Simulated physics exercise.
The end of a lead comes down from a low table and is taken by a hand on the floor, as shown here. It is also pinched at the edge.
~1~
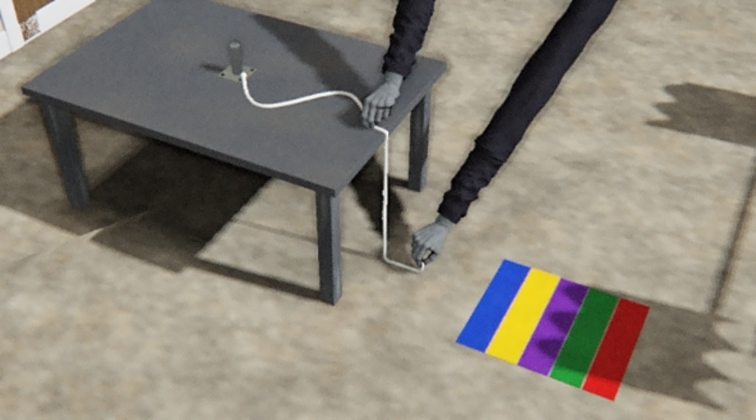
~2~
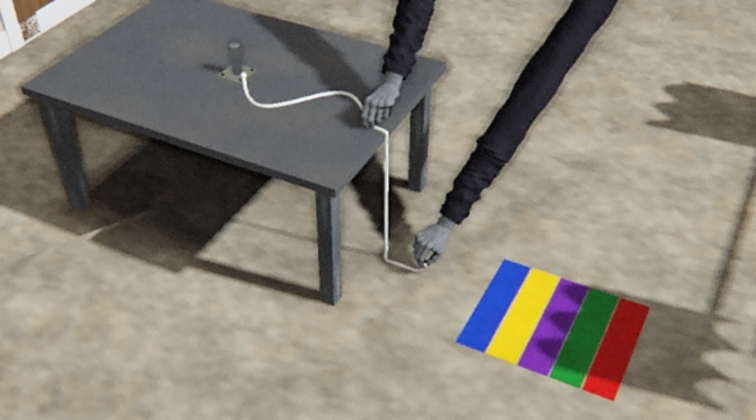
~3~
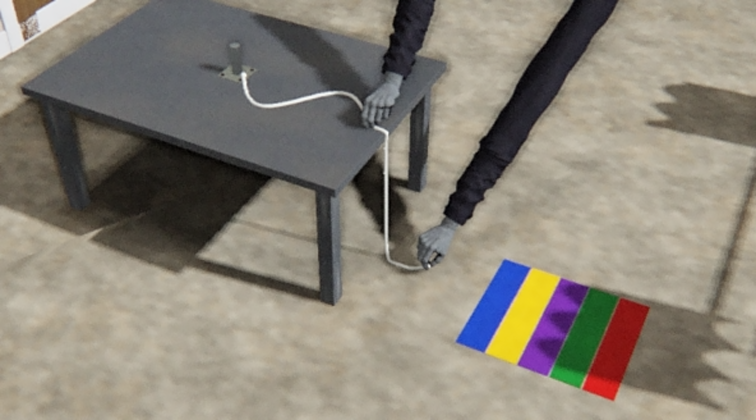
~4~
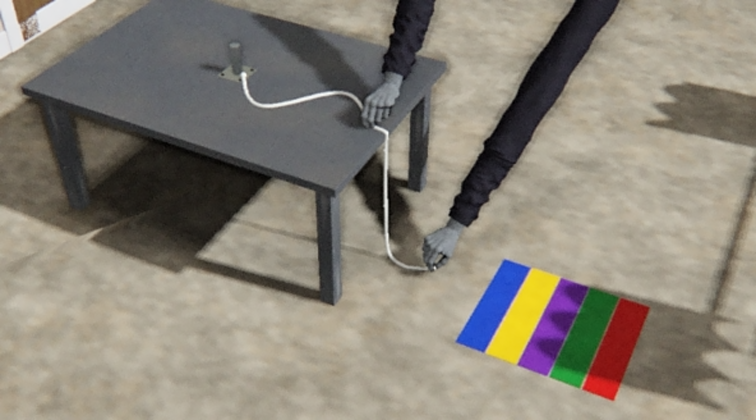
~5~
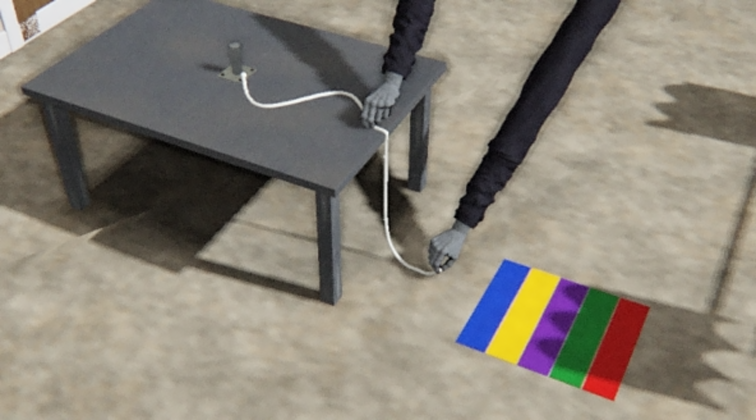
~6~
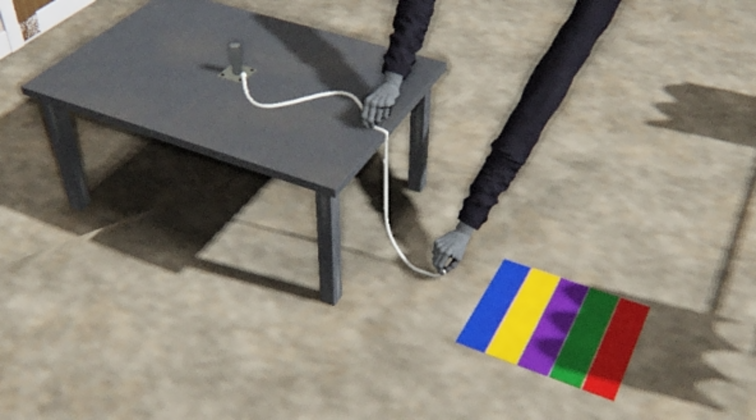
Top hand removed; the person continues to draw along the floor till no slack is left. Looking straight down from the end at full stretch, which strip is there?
The green strip is there.
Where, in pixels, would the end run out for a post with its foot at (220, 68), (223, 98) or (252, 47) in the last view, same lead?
You'd find it around (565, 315), then (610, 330), and finally (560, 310).
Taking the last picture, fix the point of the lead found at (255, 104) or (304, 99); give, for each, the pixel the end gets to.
Approximately (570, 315) and (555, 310), respectively.
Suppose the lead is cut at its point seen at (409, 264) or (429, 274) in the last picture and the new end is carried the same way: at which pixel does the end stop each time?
First try near (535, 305), second near (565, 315).
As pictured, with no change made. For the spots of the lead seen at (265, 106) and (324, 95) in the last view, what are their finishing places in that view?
First one: (298, 94); second one: (350, 113).
Soon after, end near (531, 301); over yellow.
Then, end near (570, 315); over purple.
At full stretch, end near (592, 323); over green. It halts on the green strip.
